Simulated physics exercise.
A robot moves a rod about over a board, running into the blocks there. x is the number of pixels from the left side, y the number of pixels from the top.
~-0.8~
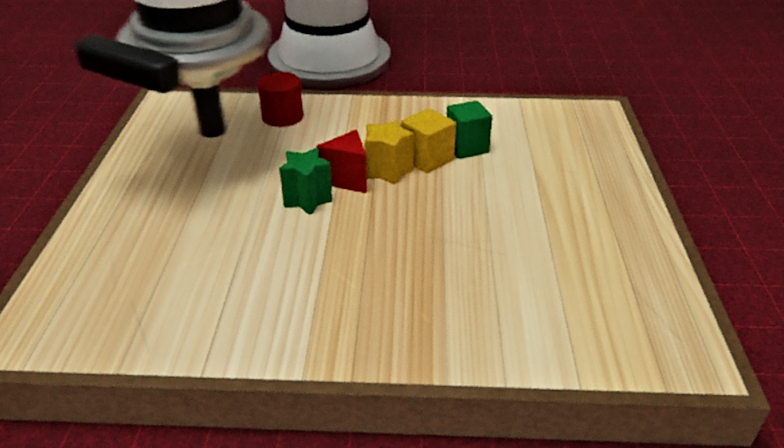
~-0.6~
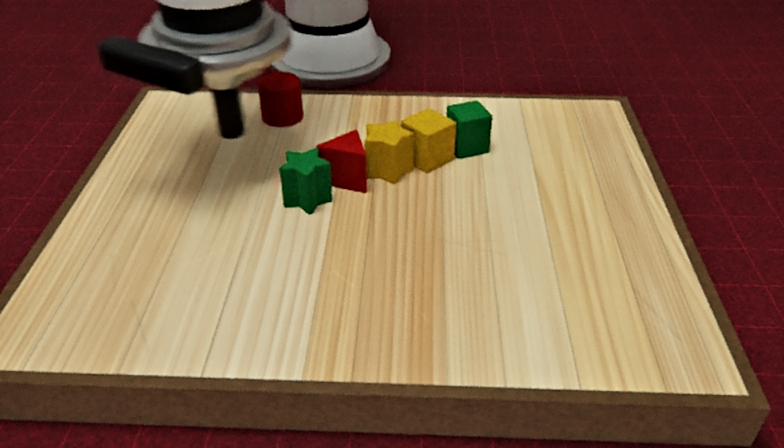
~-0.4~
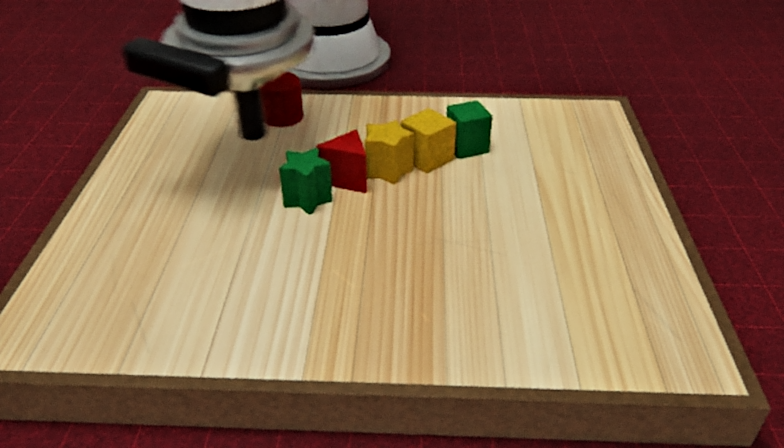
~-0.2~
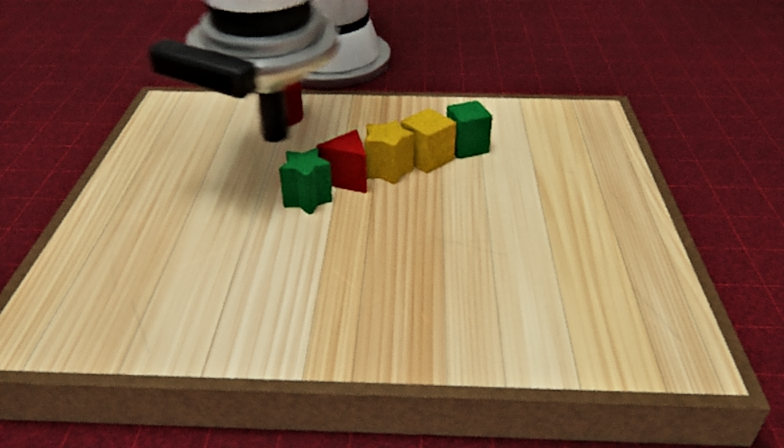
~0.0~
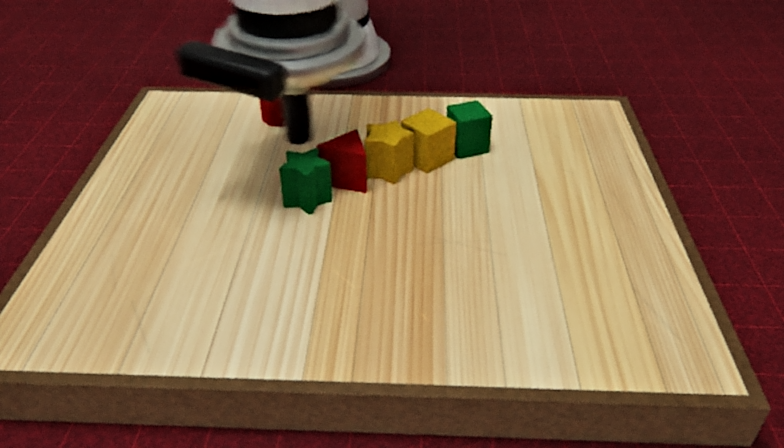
A robot arm with a black rod hangs over the far left of a pale wooden board on a dark red surface, seen from above the near edge by a still camera. A green star, red triangular piece, yellow star, yellow block and green block form a slanting row, with a red block behind. The arm glides steadily right, passing before the red block, while the blocks stay still.
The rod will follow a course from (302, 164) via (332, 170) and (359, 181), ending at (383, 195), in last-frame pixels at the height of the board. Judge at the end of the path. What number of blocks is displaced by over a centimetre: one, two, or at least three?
The push moves two blocks more than 1 cm.
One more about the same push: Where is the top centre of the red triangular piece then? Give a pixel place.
Its top centre lands on (390, 173).
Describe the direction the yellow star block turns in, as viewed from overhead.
Seen from overhead, it turns anticlockwise.
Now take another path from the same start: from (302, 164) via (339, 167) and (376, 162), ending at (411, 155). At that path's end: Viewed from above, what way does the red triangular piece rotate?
That block twists clockwise.
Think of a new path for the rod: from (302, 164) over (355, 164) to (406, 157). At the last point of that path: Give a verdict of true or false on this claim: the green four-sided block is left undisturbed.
That statement is not accurate.
The first path, step by step. Halfway along, rod (347, 150); red triangular piece (361, 151); yellow star block (392, 133), turned 20° anticlockwise.
At the end, rod (383, 168); green star block still; red triangular piece (390, 173), turned 15° clockwise; yellow star block (402, 139), turned 45° anticlockwise; yellow four-sided block (432, 120).
